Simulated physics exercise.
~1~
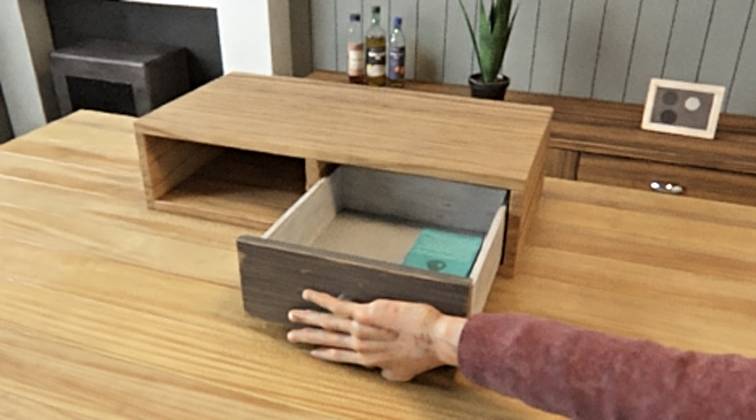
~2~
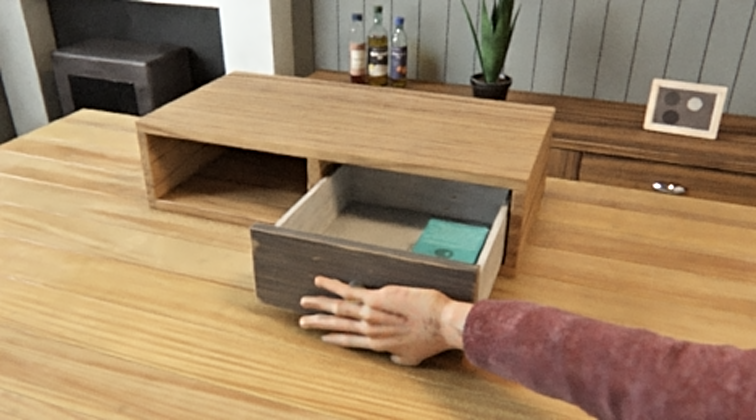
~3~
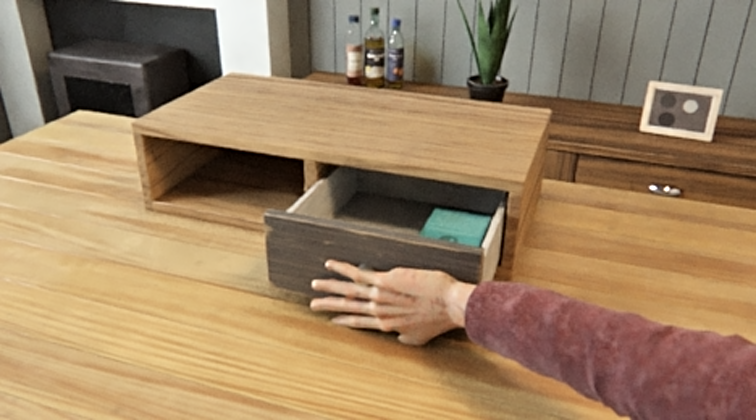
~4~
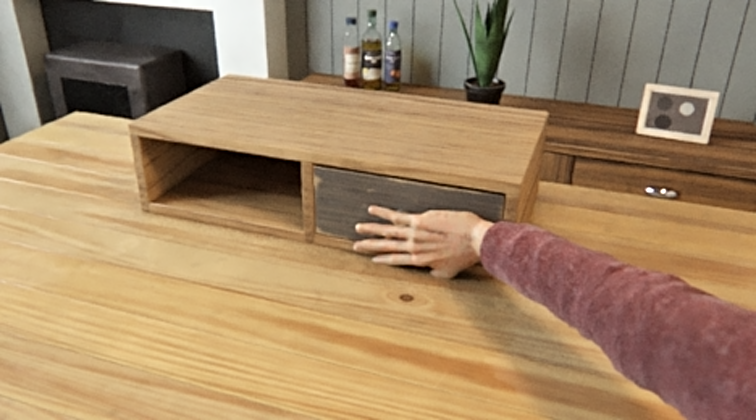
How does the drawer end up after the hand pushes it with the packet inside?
The drawer closes fully, with its dark front sitting flush in the wooden chest and the turquoise packet out of view.
